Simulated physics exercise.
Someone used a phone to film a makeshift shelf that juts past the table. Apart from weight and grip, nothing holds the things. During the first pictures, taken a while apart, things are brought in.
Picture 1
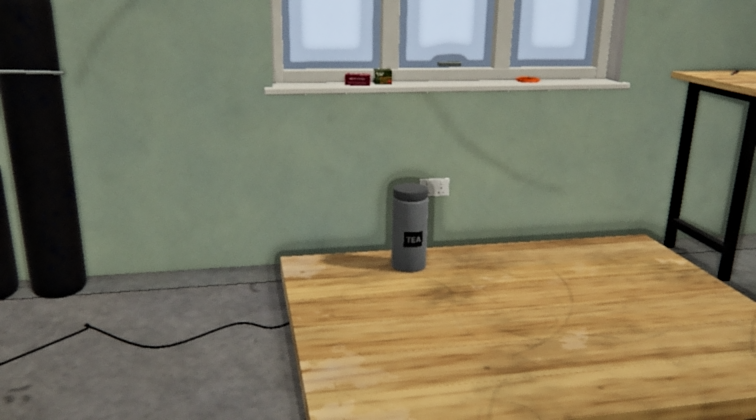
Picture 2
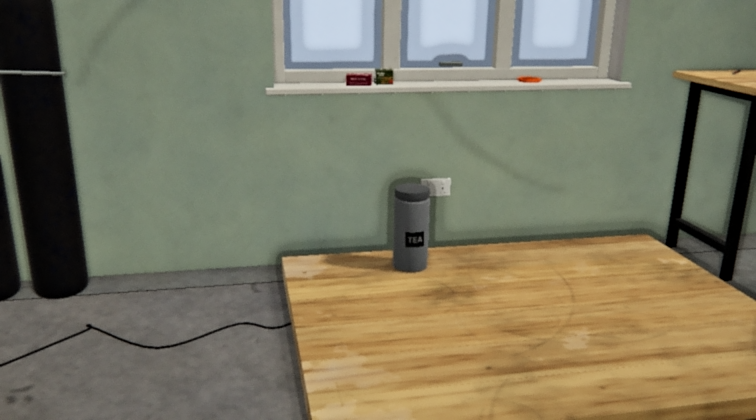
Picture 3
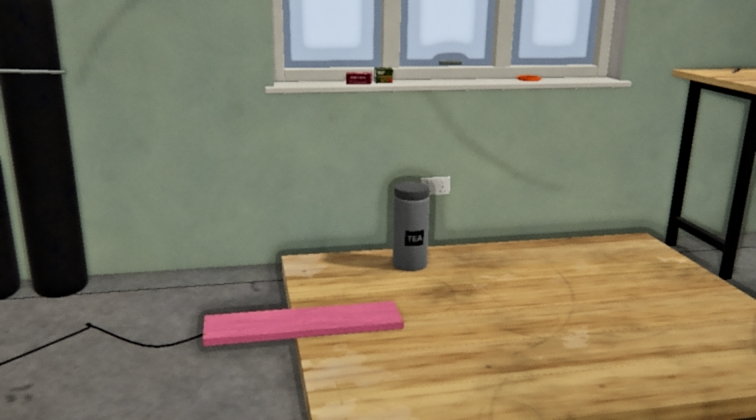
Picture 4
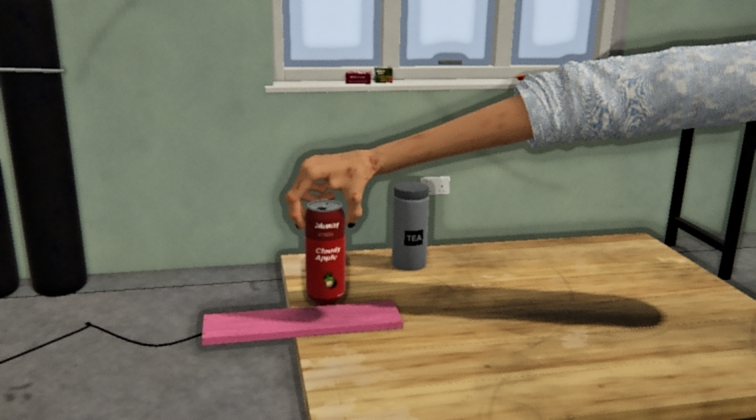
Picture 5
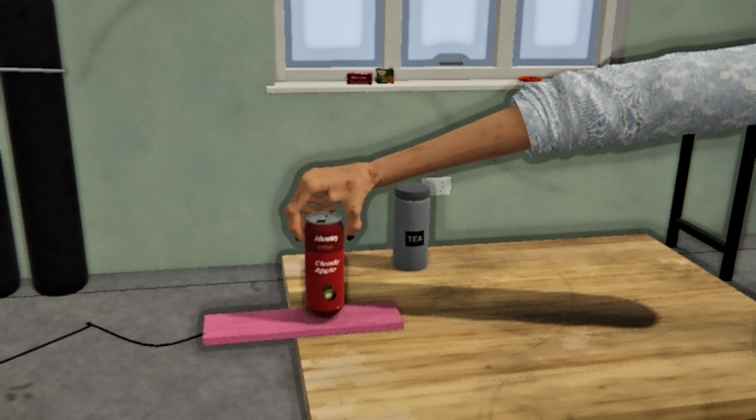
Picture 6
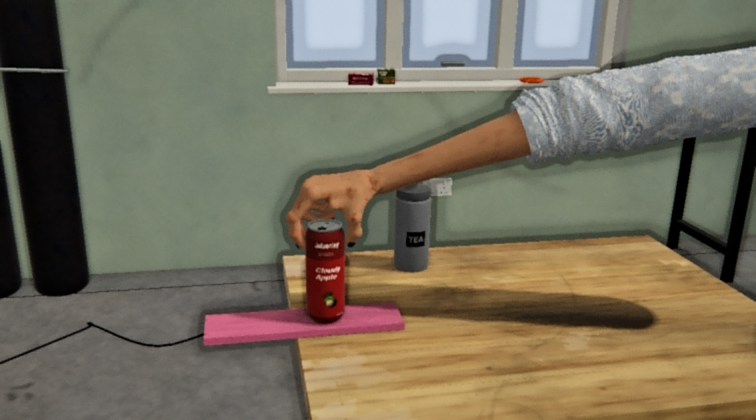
In a green-walled room with a window, a grey jar labelled tea stands on a wooden table, and a pink plank then appears across the table's left edge. An arm in a patterned grey sleeve reaches in from the right, lowers a red can onto the plank and keeps hold of it.
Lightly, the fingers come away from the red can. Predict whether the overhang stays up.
The arrangement survives.
Then, 0.20 s later than the last frame, all is still.
Then, 0.50 s later than the last frame, red can resting near (325, 272).
When it is over, all 3 as before. End places, in pixels of the last picture, red can near (325, 272). The plank holds.
